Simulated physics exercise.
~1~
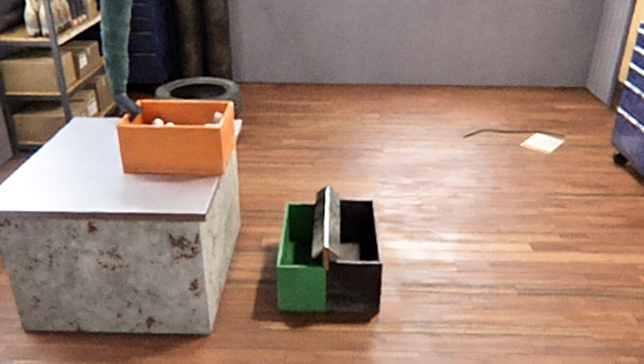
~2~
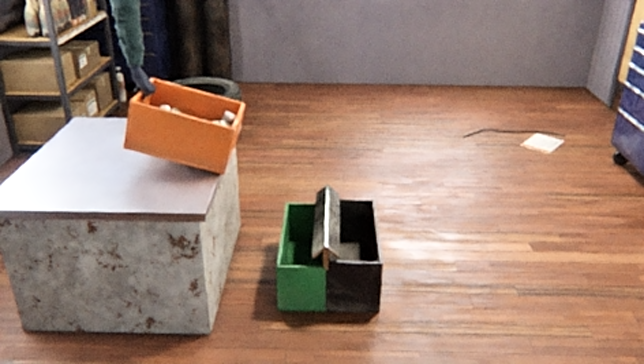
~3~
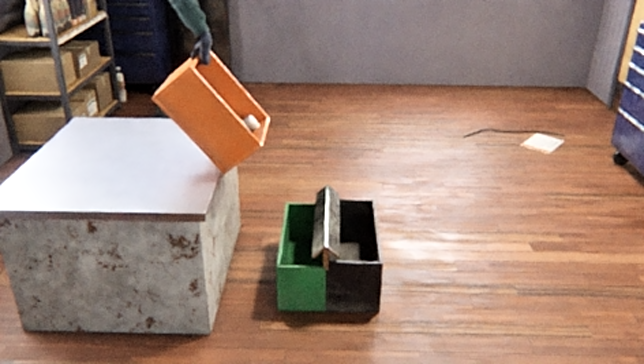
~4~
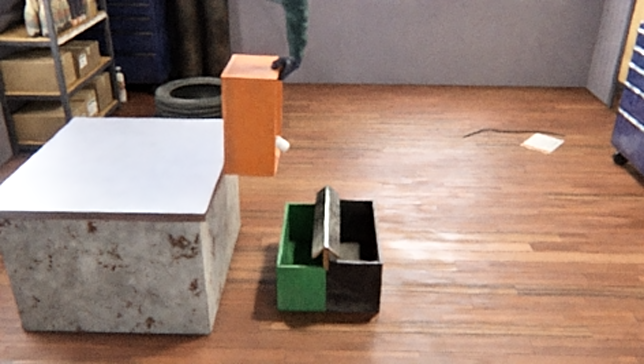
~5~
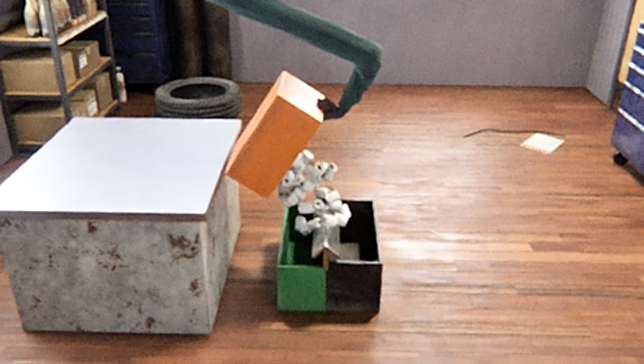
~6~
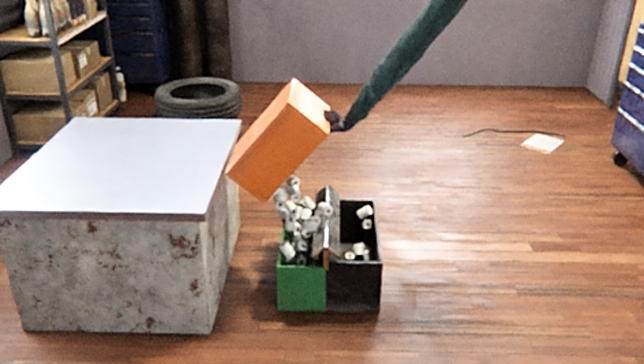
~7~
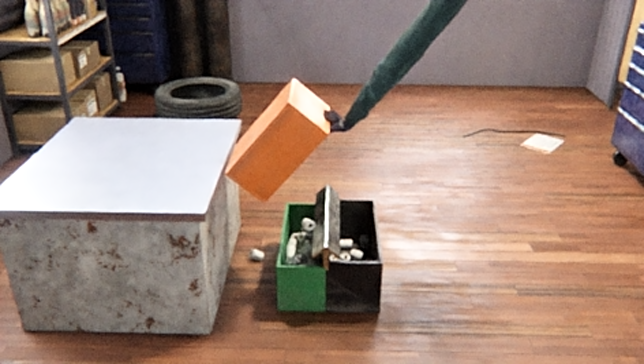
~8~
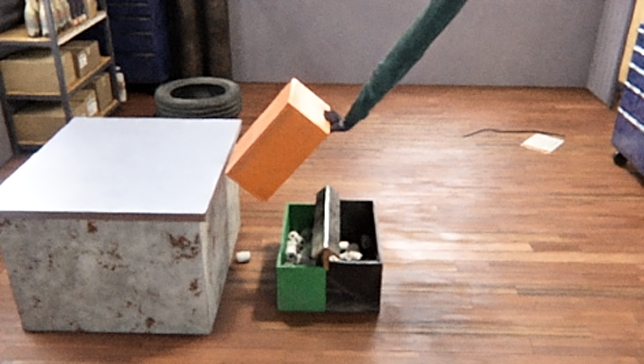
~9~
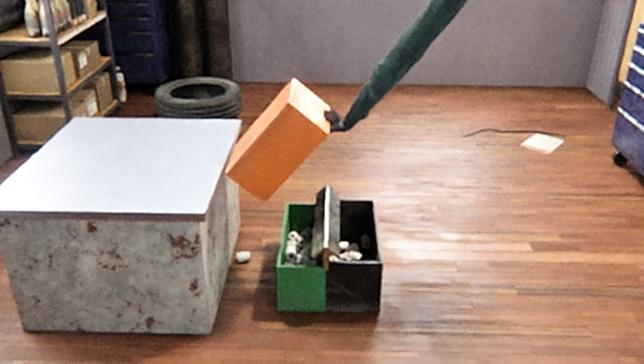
In a workshop with a wooden floor, an orange box of small white rolls sits on a block-like bench, gripped by a dark green arm. Below and to the right stand an empty green tote and black bin, with a ridge over the wall between them. The arm lifts and tips the box over the bench edge until it points downward. White rolls tumble out in a clump, strike around the ridge and scatter into both containers. The emptied box stays tilted overhead, with rolls lying in both containers and one on the floor beside the bench.
